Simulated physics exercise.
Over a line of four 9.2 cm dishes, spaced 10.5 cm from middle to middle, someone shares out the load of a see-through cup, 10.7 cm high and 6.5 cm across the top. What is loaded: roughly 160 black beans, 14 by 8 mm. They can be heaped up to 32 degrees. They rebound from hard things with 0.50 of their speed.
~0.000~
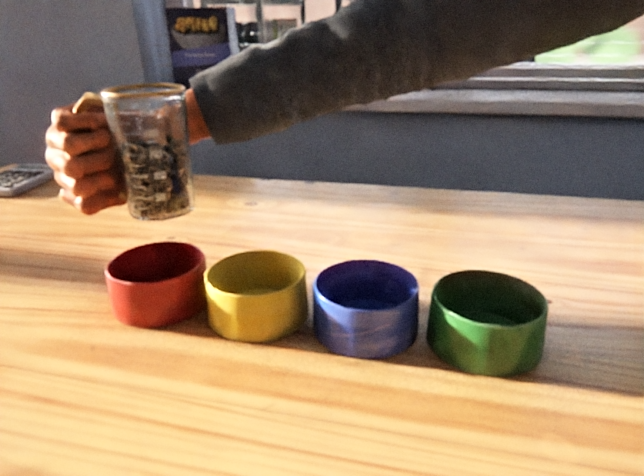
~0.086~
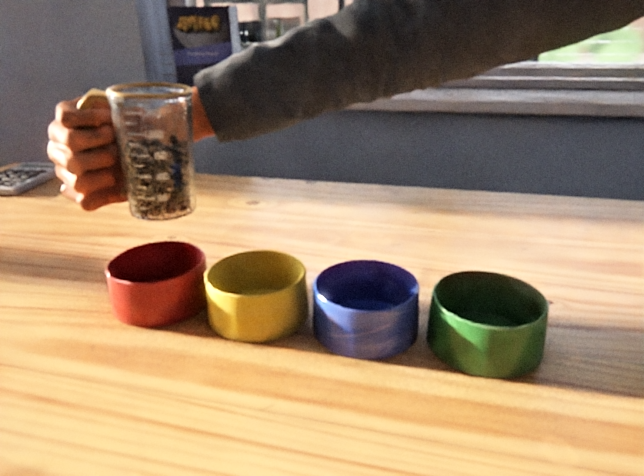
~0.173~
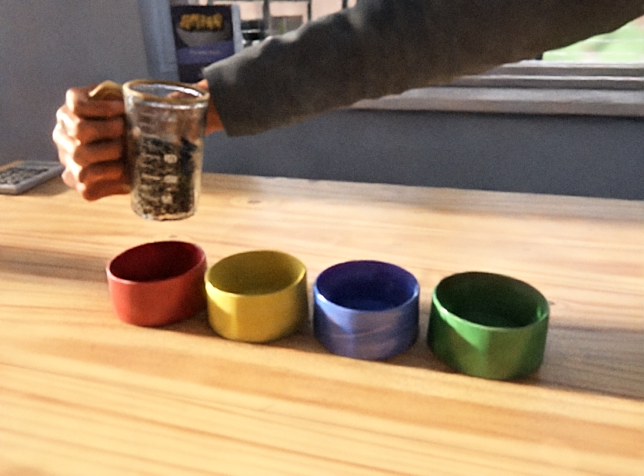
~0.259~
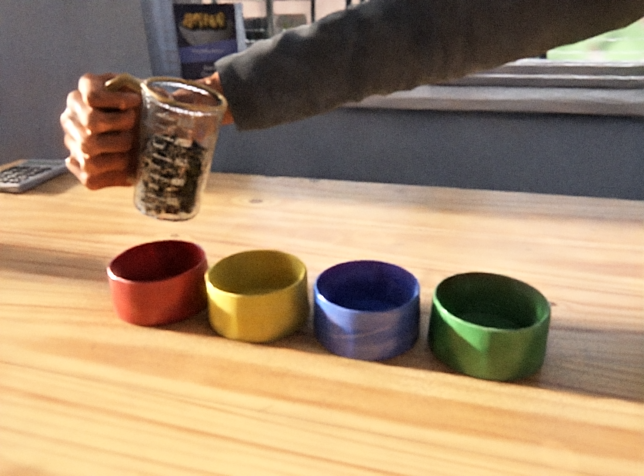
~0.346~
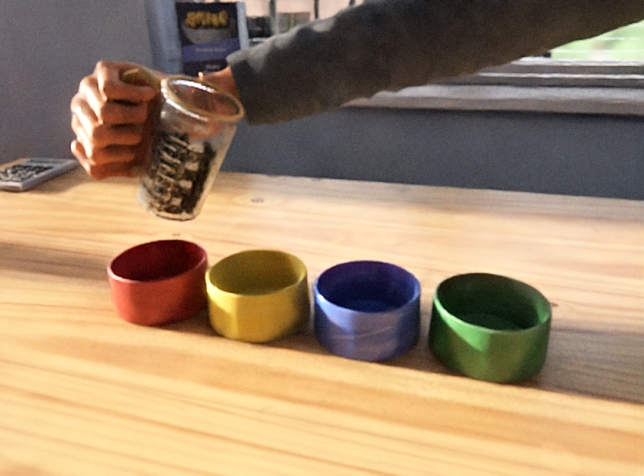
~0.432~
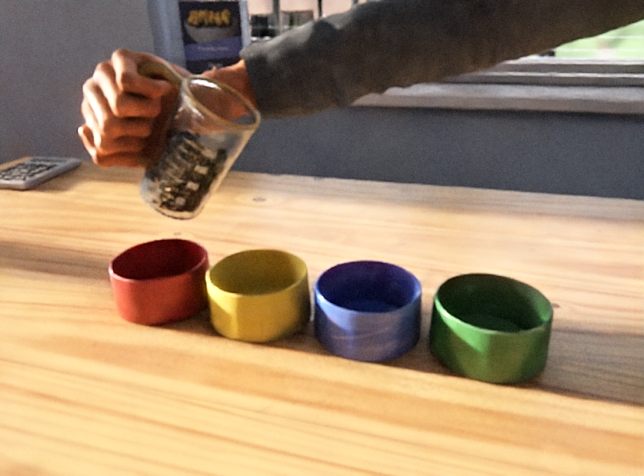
Hand tilting a clear glass mug of small dark pieces rightward while shifting slightly right above red, yellow, blue and green dishes.
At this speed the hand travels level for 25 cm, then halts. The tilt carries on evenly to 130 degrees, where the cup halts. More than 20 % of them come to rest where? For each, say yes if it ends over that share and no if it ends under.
Red dish - no, blue dish - yes, green dish - no, yellow dish - no, counter - no.
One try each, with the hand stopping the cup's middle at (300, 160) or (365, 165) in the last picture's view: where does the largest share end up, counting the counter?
I'd bet on blue for the first try and blue for the second.
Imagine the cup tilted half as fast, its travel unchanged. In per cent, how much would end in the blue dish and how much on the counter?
Result - blue dish: 0; counter: 0.
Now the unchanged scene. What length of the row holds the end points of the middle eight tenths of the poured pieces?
Close to 5 centimetres along the dishes.
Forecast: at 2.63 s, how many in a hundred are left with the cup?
My guess is near 0 per cent.
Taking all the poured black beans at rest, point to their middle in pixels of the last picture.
Approximately (379, 313) in the last picture.
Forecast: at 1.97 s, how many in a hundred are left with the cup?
Close to 0 in a hundred.
After 1.35 s, tilt 122 degrees; cup holds 80 %, blue 10 %.
After 1.97 s, tilt 130 degrees; cup holds 0 %, blue 90 %.
Then, at 2.63 s, tilt 130 degrees; cup holds 0 %, blue 90 %.
In the end, at 2.9 s, red 0 %, blue 90 %, green 0 %, yellow 0 %, counter 5 %.
